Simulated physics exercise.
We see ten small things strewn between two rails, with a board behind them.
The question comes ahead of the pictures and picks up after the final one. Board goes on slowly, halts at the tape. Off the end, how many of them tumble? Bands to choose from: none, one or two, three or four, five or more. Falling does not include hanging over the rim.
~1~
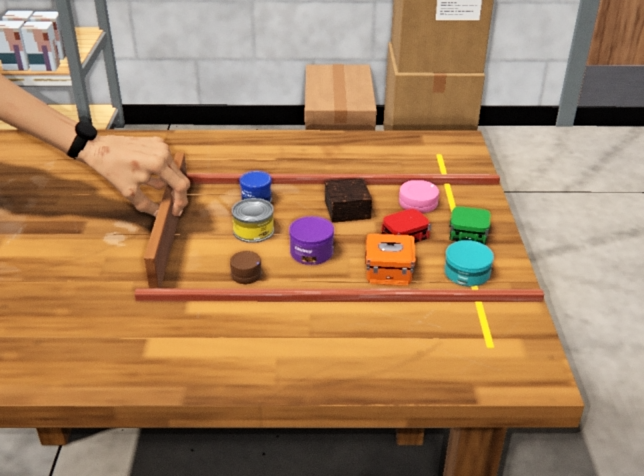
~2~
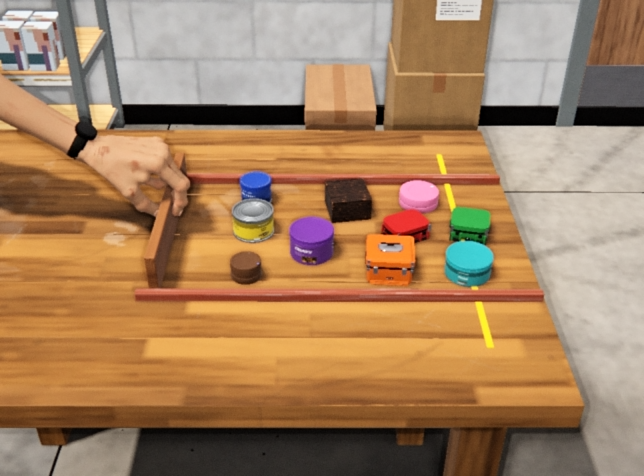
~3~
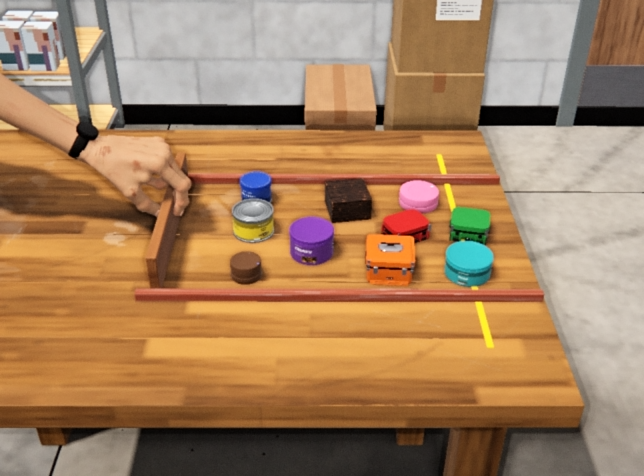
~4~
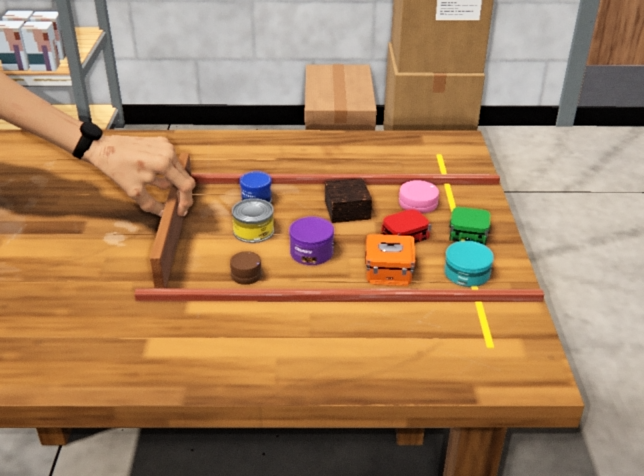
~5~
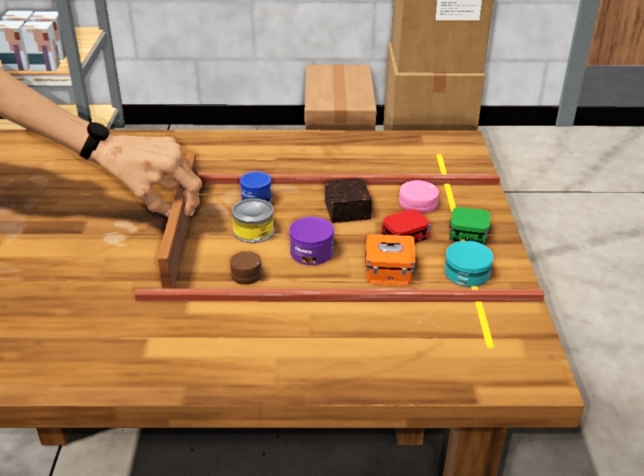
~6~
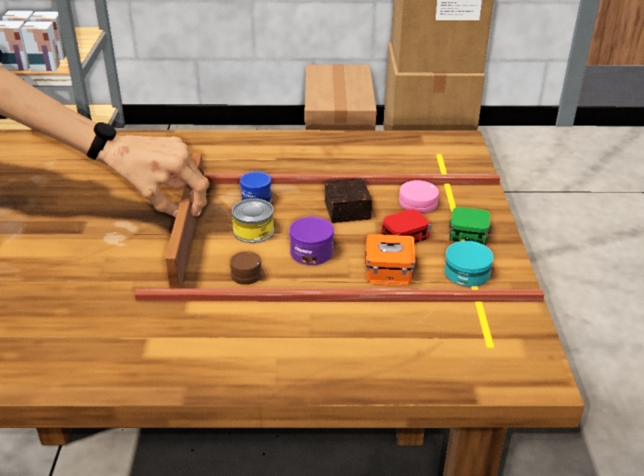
Final answer: Three or four.
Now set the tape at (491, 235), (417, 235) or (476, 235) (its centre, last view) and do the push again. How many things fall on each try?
6, 0, 5.
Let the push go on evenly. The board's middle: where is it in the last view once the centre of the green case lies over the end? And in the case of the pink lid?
The middle is at (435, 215) when it's the green case, and at (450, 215) when it's the pink lid.
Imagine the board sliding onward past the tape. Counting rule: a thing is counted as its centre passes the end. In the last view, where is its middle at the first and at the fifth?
The first one at (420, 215), the next at (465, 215).
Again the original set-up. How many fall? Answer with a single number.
Fallen: 3.
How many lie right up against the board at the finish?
It adds up to 4.
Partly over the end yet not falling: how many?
The tally is 3.
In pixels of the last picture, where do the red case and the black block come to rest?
You'll find the first one at (517, 232) and the second at (493, 201).
Early on, none off yet; green case at rest near (470, 226); turquoise tub at rest near (468, 264); pink lid at rest near (419, 197).
Finally, the number that fall off is three or four; lost, pink lid, turquoise tub and green case.
